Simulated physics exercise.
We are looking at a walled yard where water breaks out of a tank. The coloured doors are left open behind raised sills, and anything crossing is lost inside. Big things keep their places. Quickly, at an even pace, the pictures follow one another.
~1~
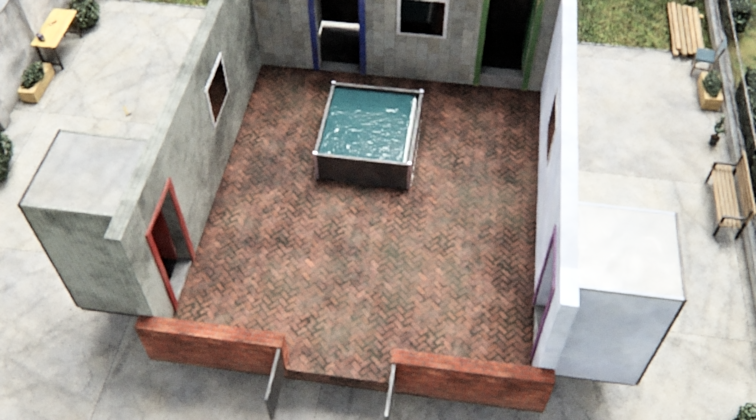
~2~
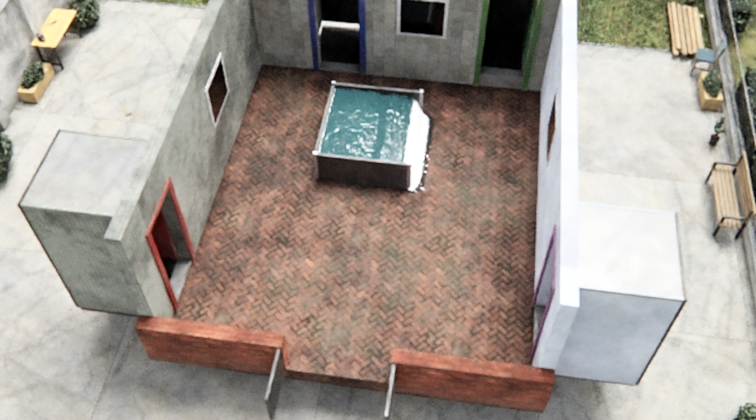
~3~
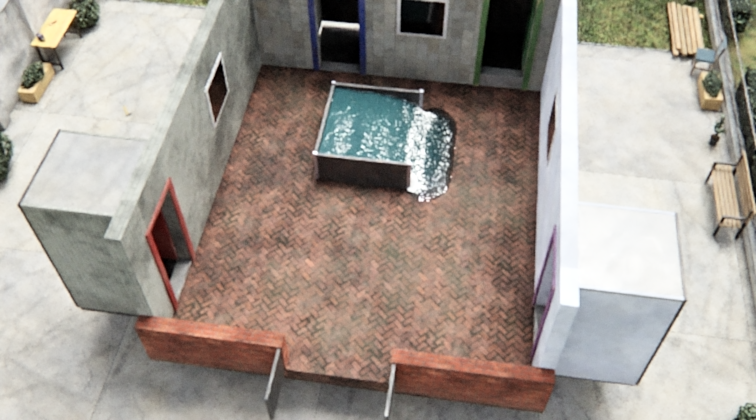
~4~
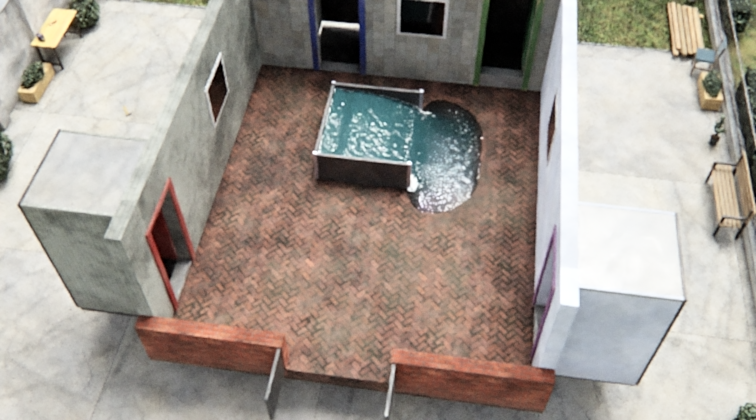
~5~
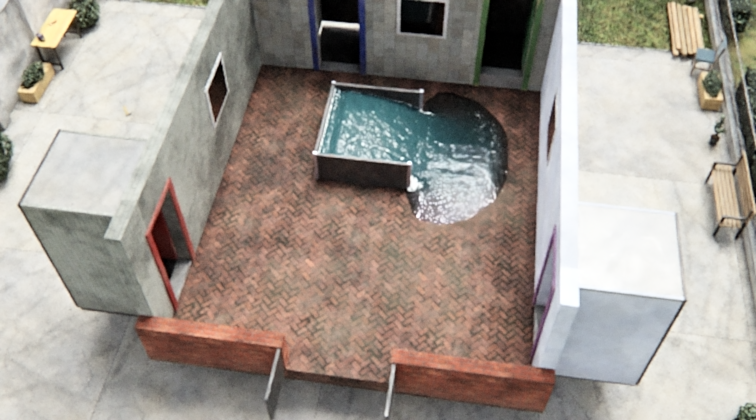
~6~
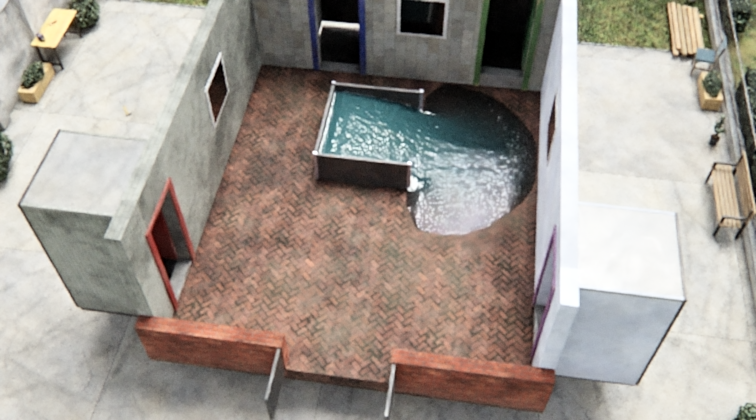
A walled yard paved in reddish herringbone brick fills the view from high above, with grey walls, a low brick wall in front, and paved ground outside. Open doorways framed in red, blue and green surround a raised rectangular tank of teal water near the back. The camera stays still as water breaks out of the tank's right side, foams onto the bricks, and spreads rightward and forward in a widening rounded pool.
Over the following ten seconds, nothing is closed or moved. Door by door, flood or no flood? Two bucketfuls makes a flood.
Outcome: The green door respects the limit for sure. The purple door respects the limit for sure. The blue door respects the limit for sure. The red door respects the limit for sure.
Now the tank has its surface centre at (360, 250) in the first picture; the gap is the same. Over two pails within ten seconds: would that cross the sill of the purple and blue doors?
Purple exceeds it, blue stays within it.
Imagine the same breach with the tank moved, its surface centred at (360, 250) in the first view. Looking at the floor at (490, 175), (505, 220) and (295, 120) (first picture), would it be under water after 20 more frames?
As listed: Awash, wet, no water.
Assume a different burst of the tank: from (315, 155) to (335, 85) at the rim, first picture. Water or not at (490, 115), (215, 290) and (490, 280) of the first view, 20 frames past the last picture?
The first spot is soaked, the second soaked and the third spared.
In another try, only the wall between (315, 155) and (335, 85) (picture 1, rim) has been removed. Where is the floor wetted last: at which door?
You want the purple one.
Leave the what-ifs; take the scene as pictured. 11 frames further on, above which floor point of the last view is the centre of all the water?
I'd mark it close to (466, 160).
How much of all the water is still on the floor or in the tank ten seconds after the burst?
92 percent or thereabouts.
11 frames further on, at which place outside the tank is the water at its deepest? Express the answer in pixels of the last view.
Deepest spot: Around (539, 95).
A moment on, water covers 25 % of the floor; the green door wet at the sill, nothing in, the purple door not reached, the blue door not reached, the red door not reached.
Next, water covers 25 % of the floor; the green door wet at the sill, nothing in, the purple door wet at the sill, nothing in, the blue door not reached, the red door not reached.
Then, water covers 45 % of the floor; the green door wet at the sill, nothing in, the purple door wet at the sill, nothing in, the blue door not reached, the red door not reached.
Later, water covers 75 % of the floor; the green door wet at the sill, nothing in, the purple door under two buckets in, the blue door wet at the sill, nothing in, the red door not reached.
In the end, water covers 95 % of the floor; the green door wet at the sill, nothing in, the purple door under two buckets in, the blue door wet at the sill, nothing in, the red door under two buckets in.
